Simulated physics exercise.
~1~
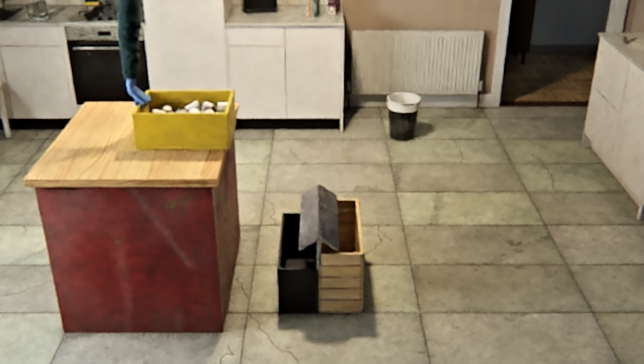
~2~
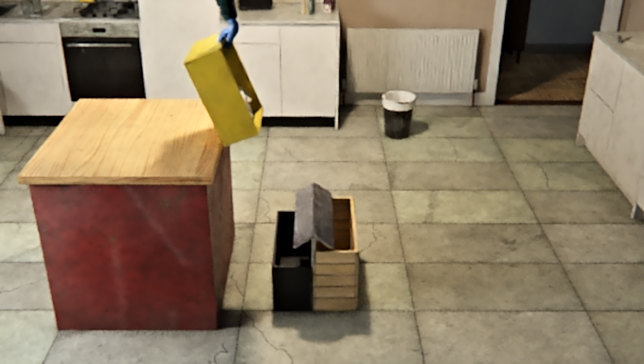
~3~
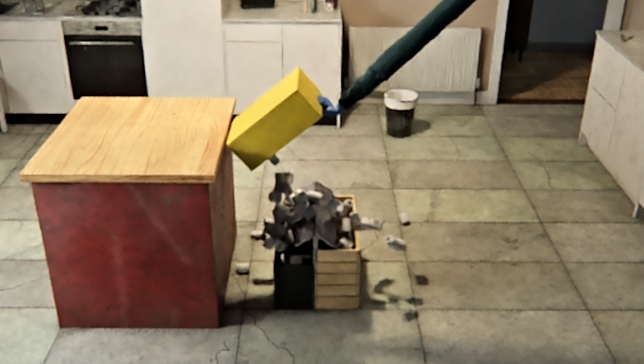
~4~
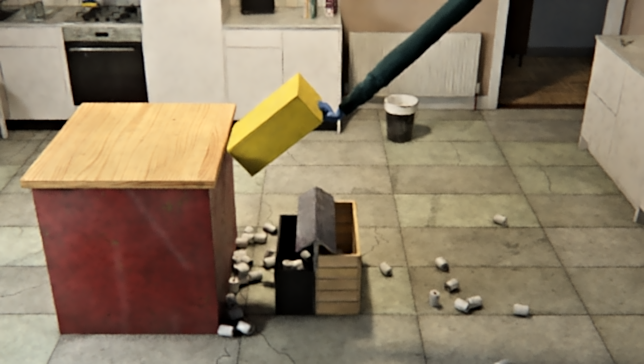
A yellow tote tips over, spilling pale rolls into two totes and across the floor.
